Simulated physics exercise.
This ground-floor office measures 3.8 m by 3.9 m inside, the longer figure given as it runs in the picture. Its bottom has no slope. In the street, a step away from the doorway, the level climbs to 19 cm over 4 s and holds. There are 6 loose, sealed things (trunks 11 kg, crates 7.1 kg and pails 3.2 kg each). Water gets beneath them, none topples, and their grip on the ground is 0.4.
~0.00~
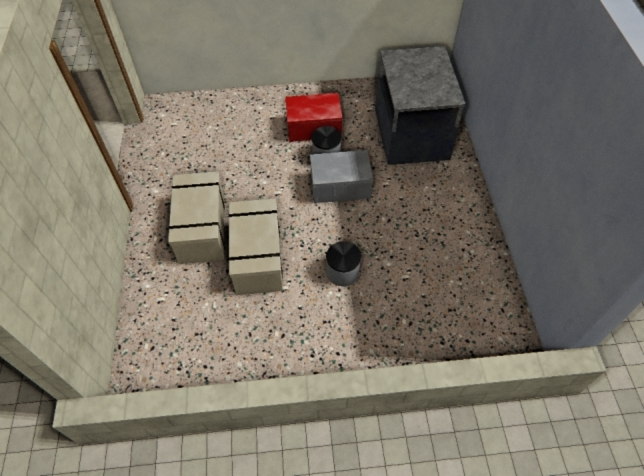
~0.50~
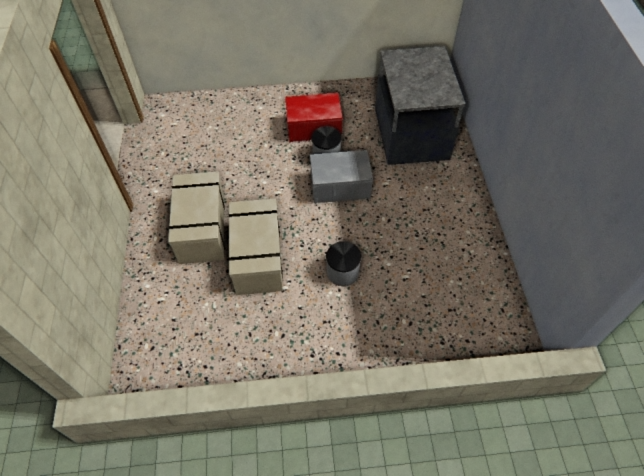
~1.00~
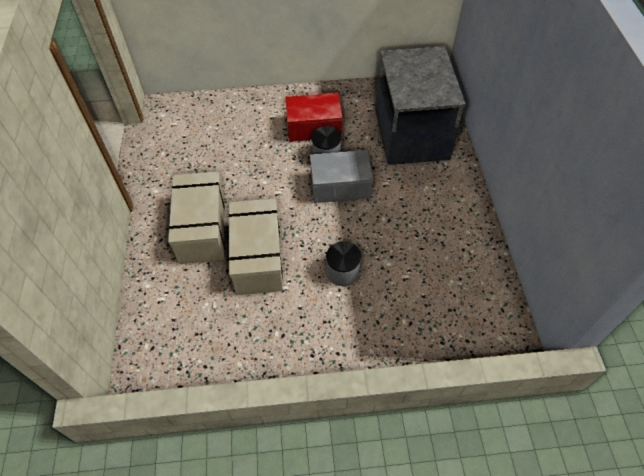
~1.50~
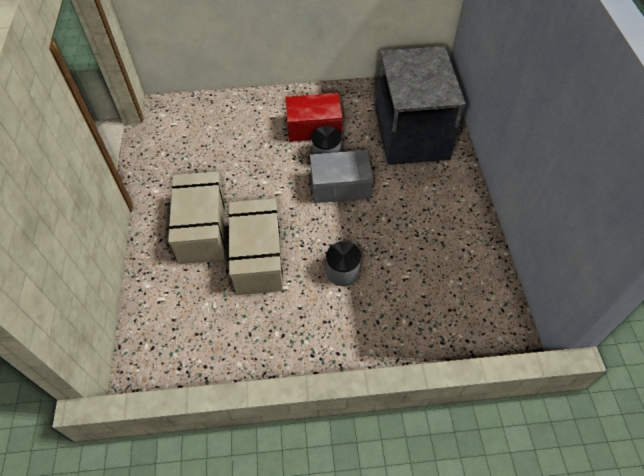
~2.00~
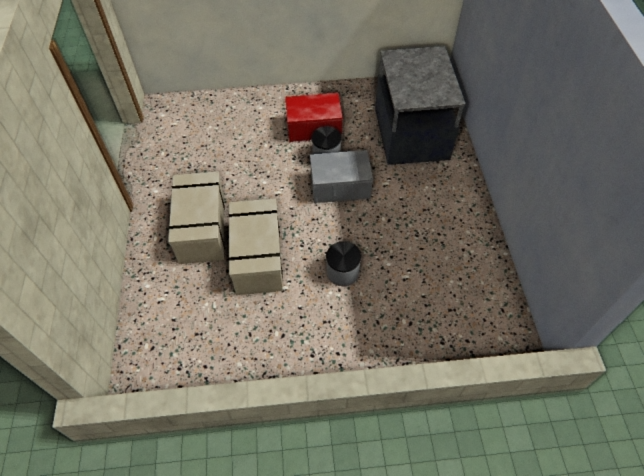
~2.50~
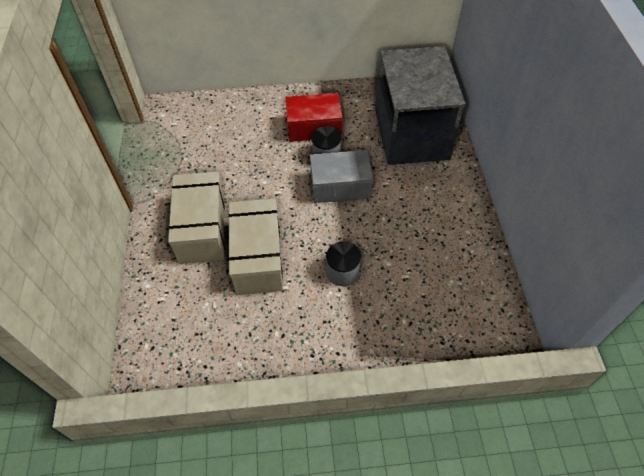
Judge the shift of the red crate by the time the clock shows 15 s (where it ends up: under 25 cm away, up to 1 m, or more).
Red crate is nudged along.
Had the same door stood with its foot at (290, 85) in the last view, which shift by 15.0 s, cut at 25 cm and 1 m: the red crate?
In that case the red crate ends far away.
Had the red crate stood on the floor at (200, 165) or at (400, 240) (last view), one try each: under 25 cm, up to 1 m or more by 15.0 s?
In turn: It ends far away; it travels far.
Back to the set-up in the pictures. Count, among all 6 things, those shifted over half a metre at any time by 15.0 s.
I count 6.
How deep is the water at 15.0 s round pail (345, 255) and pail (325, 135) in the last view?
About 11 and 12 cm.
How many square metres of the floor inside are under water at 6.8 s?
About 12.0 m2.
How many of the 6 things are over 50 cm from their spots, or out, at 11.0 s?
I count 6.
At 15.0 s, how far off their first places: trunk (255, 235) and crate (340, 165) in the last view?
In that order: 40 cm, 150 cm.
After 3.5 s the red crate is near (313, 107), 0.0 m from its start, aground; 0 afloat.
After 6.8 s the red crate is near (356, 71), 0.7 m from its start, afloat; 2 afloat.
After 11.0 s the red crate is near (356, 69), 0.7 m from its start, afloat; 6 afloat.
After 15.0 s the red crate is near (356, 67), 0.7 m from its start, afloat; 6 afloat.
